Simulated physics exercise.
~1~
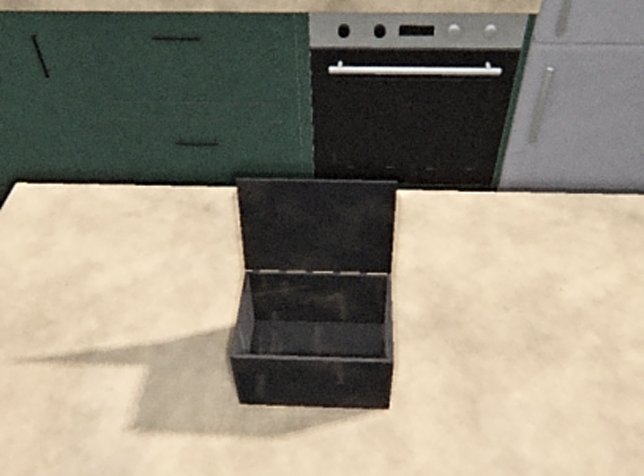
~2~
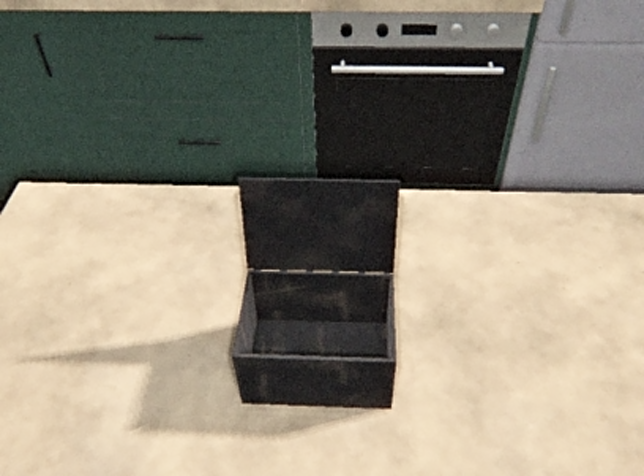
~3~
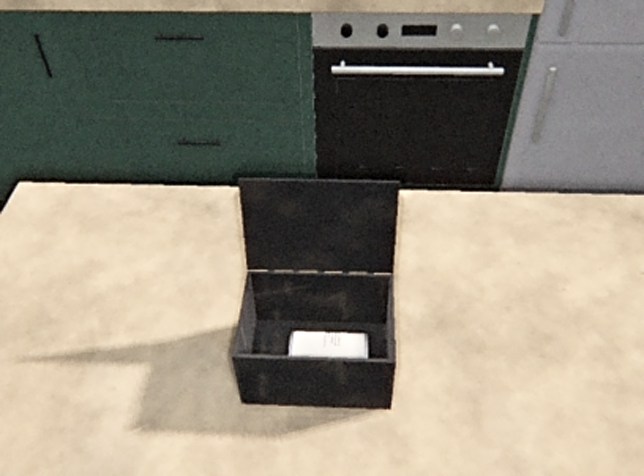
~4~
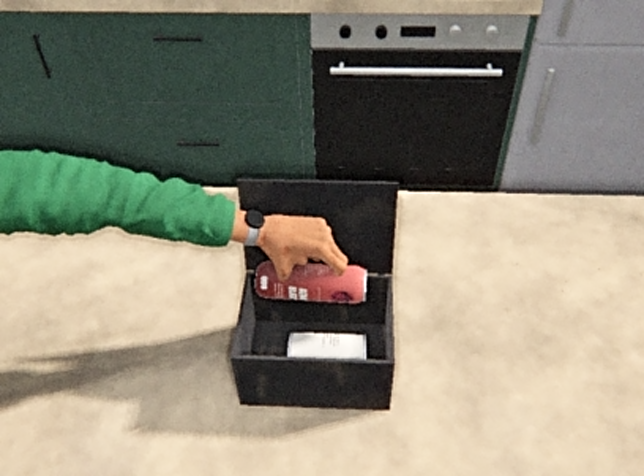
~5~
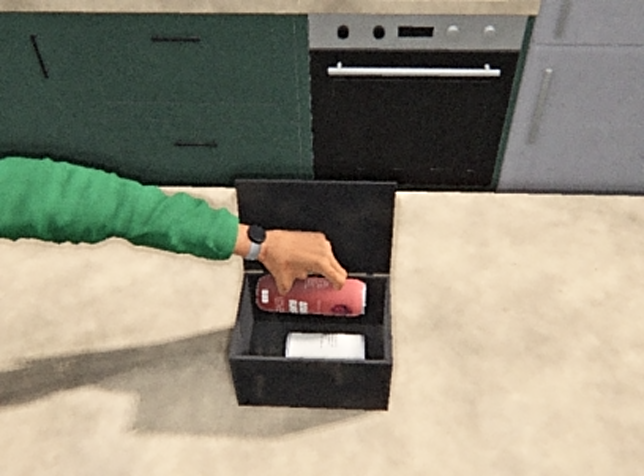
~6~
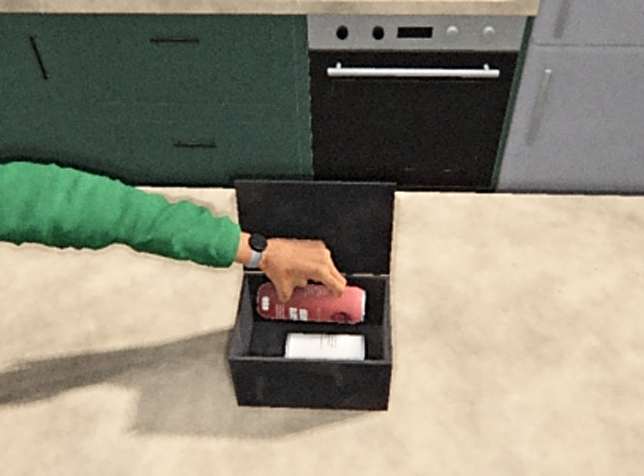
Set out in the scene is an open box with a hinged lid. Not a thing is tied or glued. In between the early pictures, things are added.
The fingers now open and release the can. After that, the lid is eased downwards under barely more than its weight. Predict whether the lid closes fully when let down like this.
Prediction: The lid closes fully.
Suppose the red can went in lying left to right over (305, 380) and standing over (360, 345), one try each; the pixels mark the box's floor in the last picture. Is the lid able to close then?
The first attempt leaves the lid fully closed, while the second leaves it partly open.
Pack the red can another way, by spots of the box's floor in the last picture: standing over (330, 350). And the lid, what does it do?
In that case, a gap remains.
Then, 1.20 s later than the last frame, lid starting down; red can moved about its own width near (316, 333).
Then, 1.90 s later than the last frame, lid 35° above the rim; red can moved about its own width near (316, 333).
When it is over, lid shut; moved from the start, red can; white tin as before. End places, in pixels of the last picture, red can near (316, 334).
